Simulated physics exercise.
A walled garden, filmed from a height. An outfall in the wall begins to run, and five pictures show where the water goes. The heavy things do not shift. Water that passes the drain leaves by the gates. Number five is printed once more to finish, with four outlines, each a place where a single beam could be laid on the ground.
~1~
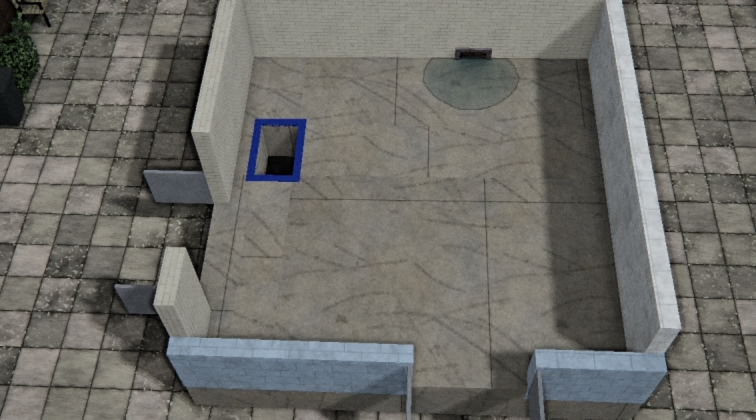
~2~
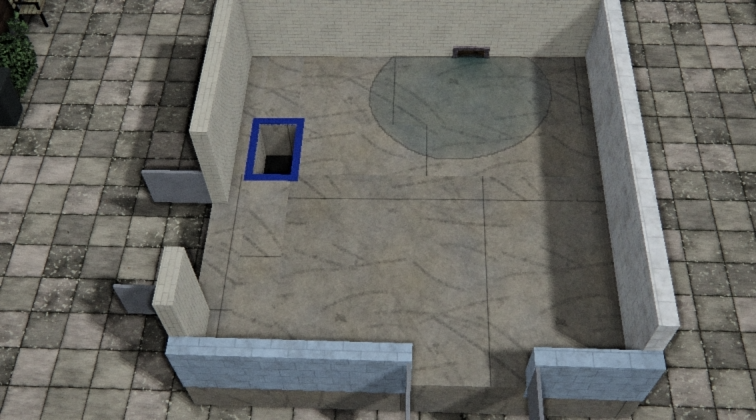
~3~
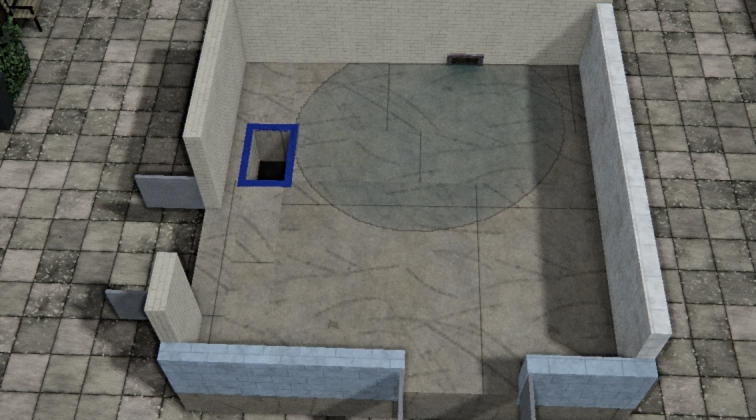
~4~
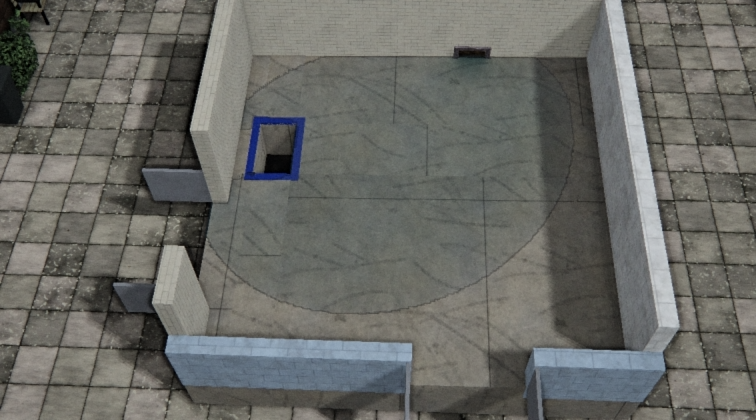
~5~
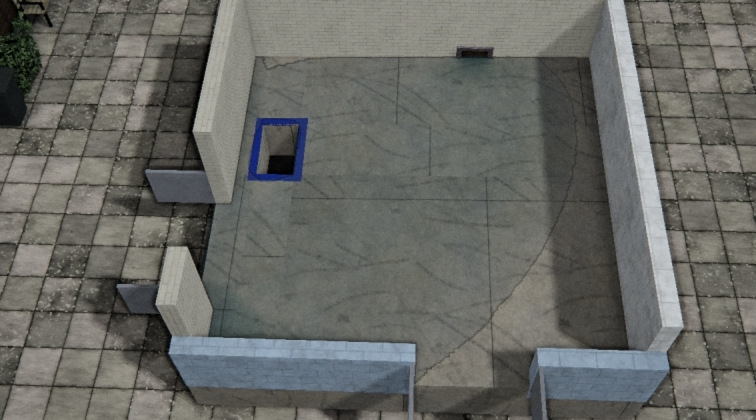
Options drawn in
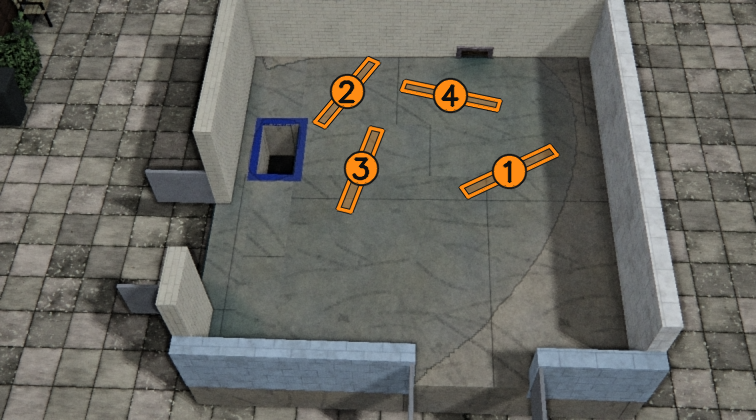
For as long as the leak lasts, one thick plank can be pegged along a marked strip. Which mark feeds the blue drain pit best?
4.
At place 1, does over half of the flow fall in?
No.
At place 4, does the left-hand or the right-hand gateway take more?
The left one.
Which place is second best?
Here it is place 1.
On the marked copy, 1 from (464, 192) to (553, 150); 2 from (319, 124) to (373, 60); 3 from (344, 210) to (376, 129); 4 from (403, 85) to (498, 105).
If 1 is chosen, about 31 % of the stream runs into the blue drain pit, about 69 % out by the gates.
If 2 is chosen, about 19 % of the stream runs into the blue drain pit, about 81 % out by the gates.
If 3 is chosen, about 20 % of the stream runs into the blue drain pit, about 80 % out by the gates.
If 4 is chosen, about 48 % of the stream runs into the blue drain pit, about 52 % out by the gates.
